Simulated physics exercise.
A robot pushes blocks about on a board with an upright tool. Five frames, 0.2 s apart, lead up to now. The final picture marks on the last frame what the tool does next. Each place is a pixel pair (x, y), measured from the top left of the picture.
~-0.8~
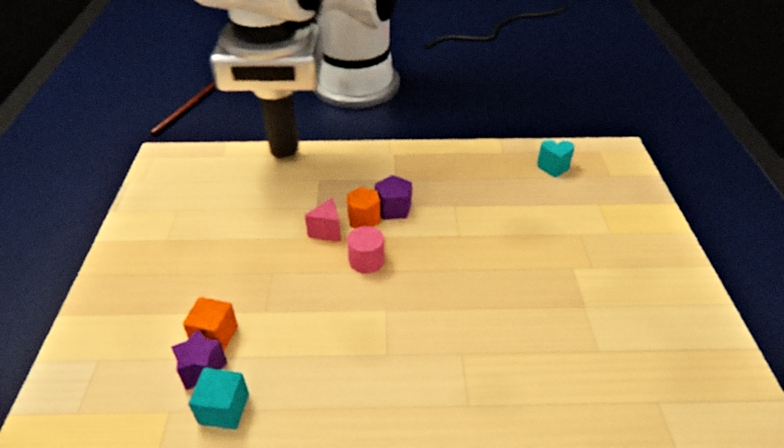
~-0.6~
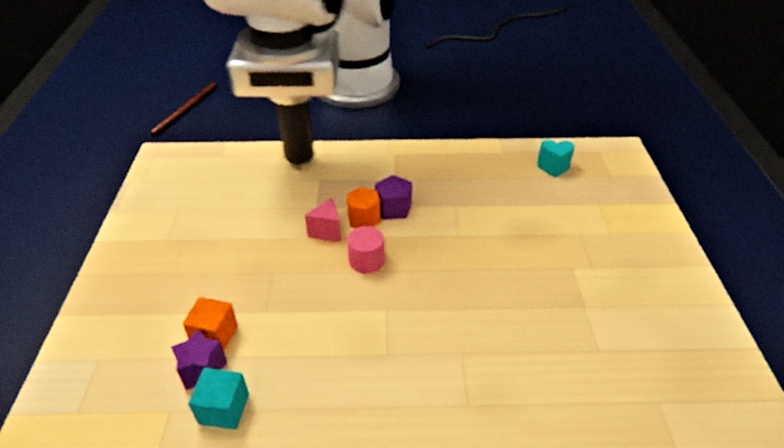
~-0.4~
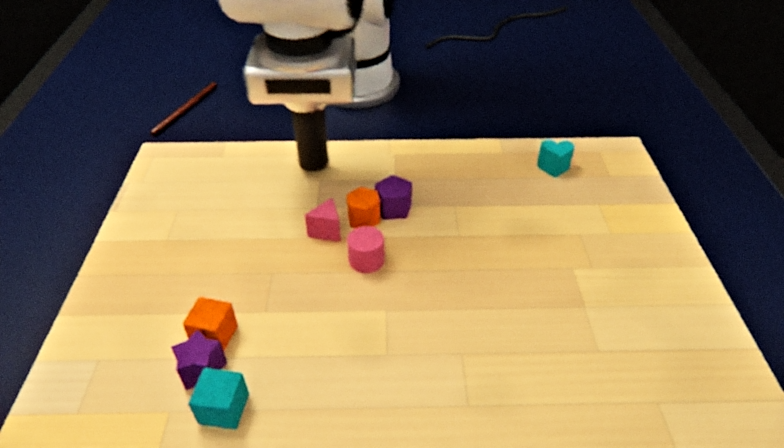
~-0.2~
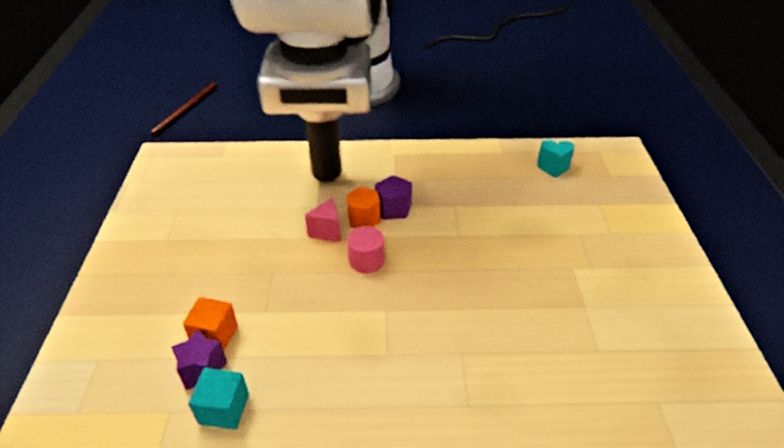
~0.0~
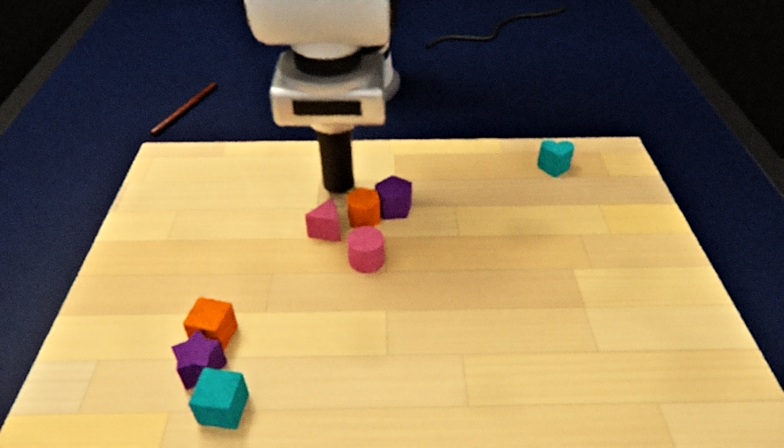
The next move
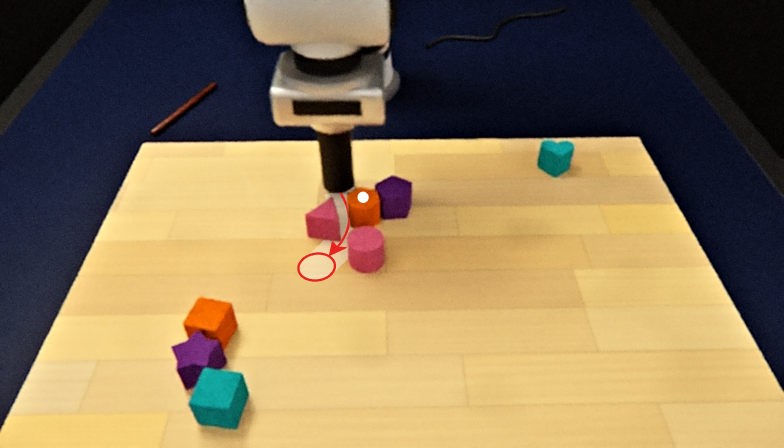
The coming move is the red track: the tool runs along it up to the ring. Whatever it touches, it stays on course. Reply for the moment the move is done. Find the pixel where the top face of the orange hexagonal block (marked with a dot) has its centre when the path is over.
The spot you're after is about (378, 215) in the image.
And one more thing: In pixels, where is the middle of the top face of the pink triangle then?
Expect it around (298, 225).
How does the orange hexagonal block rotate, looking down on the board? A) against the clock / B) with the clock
Answer: A.
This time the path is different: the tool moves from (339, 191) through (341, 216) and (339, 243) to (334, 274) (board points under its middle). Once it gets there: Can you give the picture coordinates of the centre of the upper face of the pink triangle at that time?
The middle of its upper face will lie at (301, 251).
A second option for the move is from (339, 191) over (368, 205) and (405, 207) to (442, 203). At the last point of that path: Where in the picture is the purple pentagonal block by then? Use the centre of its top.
For the centre of its top, I'd go with (478, 192).
The drawn path runs from (339, 191) through (349, 214) and (342, 241) to (317, 267); the dot is on the orange hexagonal block.
On the path given first. One third of the way, tool at (348, 208); orange hexagonal block at (372, 208), turned 20° anticlockwise.
Two thirds of the way, tool at (341, 234); pink triangle at (310, 221); orange hexagonal block at (378, 215), turned 35° anticlockwise.
At the end, tool at (316, 259); pink triangle at (298, 225), turned 45° clockwise; orange hexagonal block at (378, 215), turned 35° anticlockwise; pink circle not moved.
